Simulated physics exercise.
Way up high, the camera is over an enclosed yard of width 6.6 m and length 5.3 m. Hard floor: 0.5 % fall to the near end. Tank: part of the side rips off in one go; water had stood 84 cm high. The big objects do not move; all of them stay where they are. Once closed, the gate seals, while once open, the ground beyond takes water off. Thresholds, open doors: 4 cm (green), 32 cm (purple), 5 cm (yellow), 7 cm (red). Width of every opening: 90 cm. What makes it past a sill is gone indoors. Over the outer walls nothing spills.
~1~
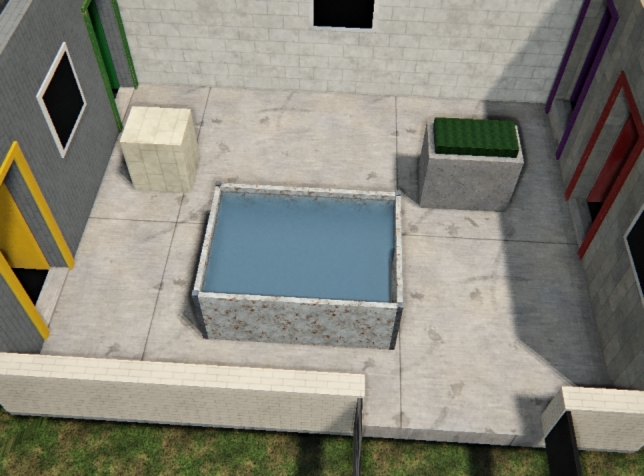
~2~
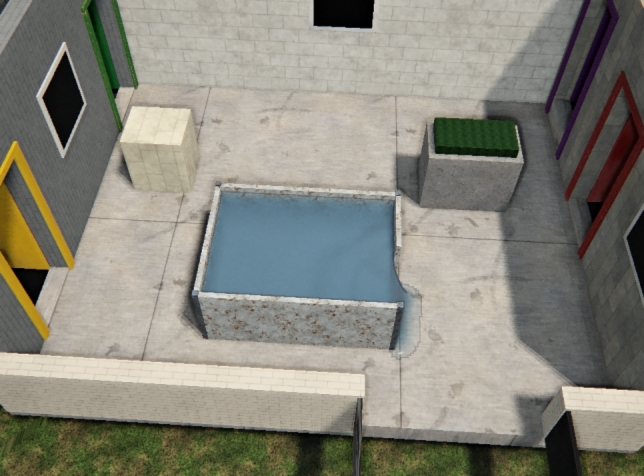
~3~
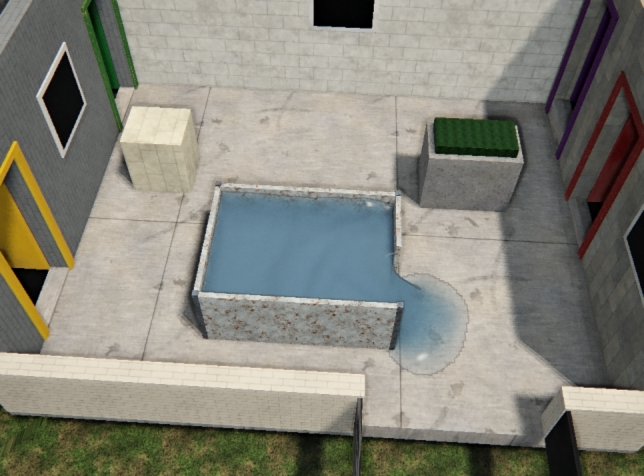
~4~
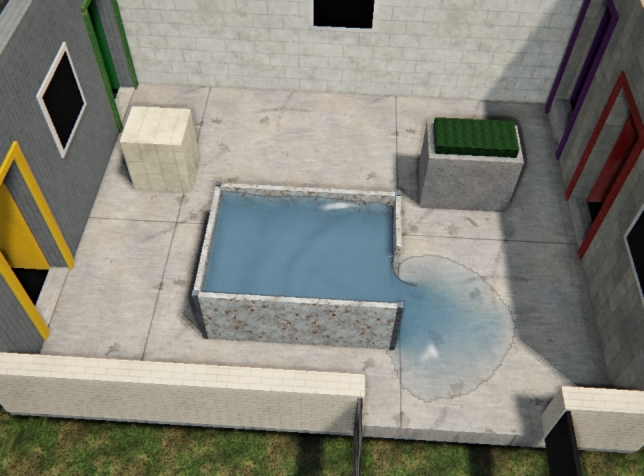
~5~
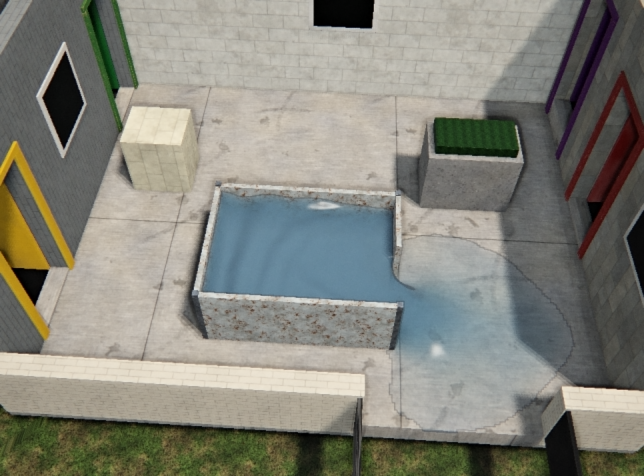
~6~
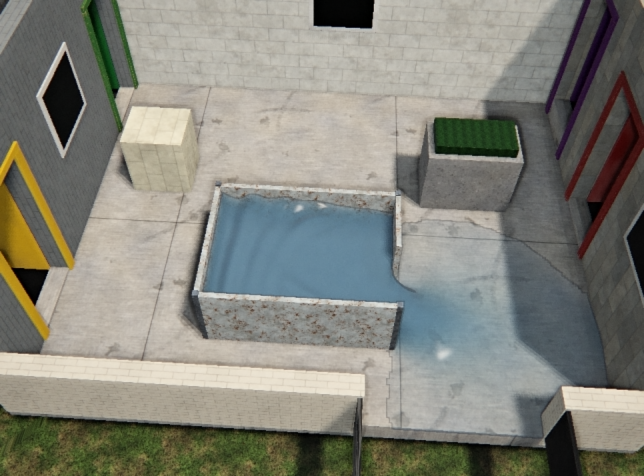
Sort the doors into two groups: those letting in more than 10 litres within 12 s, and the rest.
The green door goes in the first group; the purple door goes with the rest; the yellow door goes with the rest; the red door goes in the first group.
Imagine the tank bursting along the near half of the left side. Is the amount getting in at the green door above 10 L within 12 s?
Relative to that limit, green ends up on the high side.
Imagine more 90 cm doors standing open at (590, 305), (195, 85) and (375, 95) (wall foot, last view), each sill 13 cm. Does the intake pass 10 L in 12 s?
Note, doorways in listed order: Goes beyond, stays short, stays short.
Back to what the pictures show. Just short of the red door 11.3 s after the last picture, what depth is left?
Roughly 5.5 centimetres.
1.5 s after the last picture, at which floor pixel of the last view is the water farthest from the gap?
That's around (541, 113) in the last picture.
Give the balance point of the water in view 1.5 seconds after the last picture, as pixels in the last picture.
The water is centred near (397, 296).
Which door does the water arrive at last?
The yellow door is last.
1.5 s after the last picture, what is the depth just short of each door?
Centimetres: Green 0 / purple 4 / yellow 0 / red 16.
Then, 0.7 s after the last picture water covers 20 % of the floor and is deepest (51 cm) near (608, 419); green door not reached, purple door not reached, yellow door not reached, red door 14 cm at the sill, 3 L in.
Then, 1.5 s after the last picture water covers 25 % of the floor and is deepest (36 cm) near (608, 419); green door not reached, purple door 4 cm at the sill, 0 L in, yellow door not reached, red door 16 cm at the sill, 28 L in.
Then, 2.8 s after the last picture water covers 35 % of the floor and is deepest (28 cm) near (517, 104); green door not reached, purple door 8 cm at the sill, 0 L in, yellow door not reached, red door 12 cm at the sill, 61 L in.
Then, 6.3 s after the last picture water covers 75 % of the floor and is deepest (15 cm) near (587, 320); green door 9 cm at the sill, 1 L in, purple door 14 cm at the sill, 0 L in, yellow door not reached, red door 8 cm at the sill, 87 L in.
Then, 11.3 s after the last picture water covers 95 % of the floor and is deepest (9 cm) near (30, 384); green door 8 cm at the sill, 62 L in, purple door 7 cm at the sill, 0 L in, yellow door 4 cm at the sill, 0 L in, red door 5 cm at the sill, 89 L in.
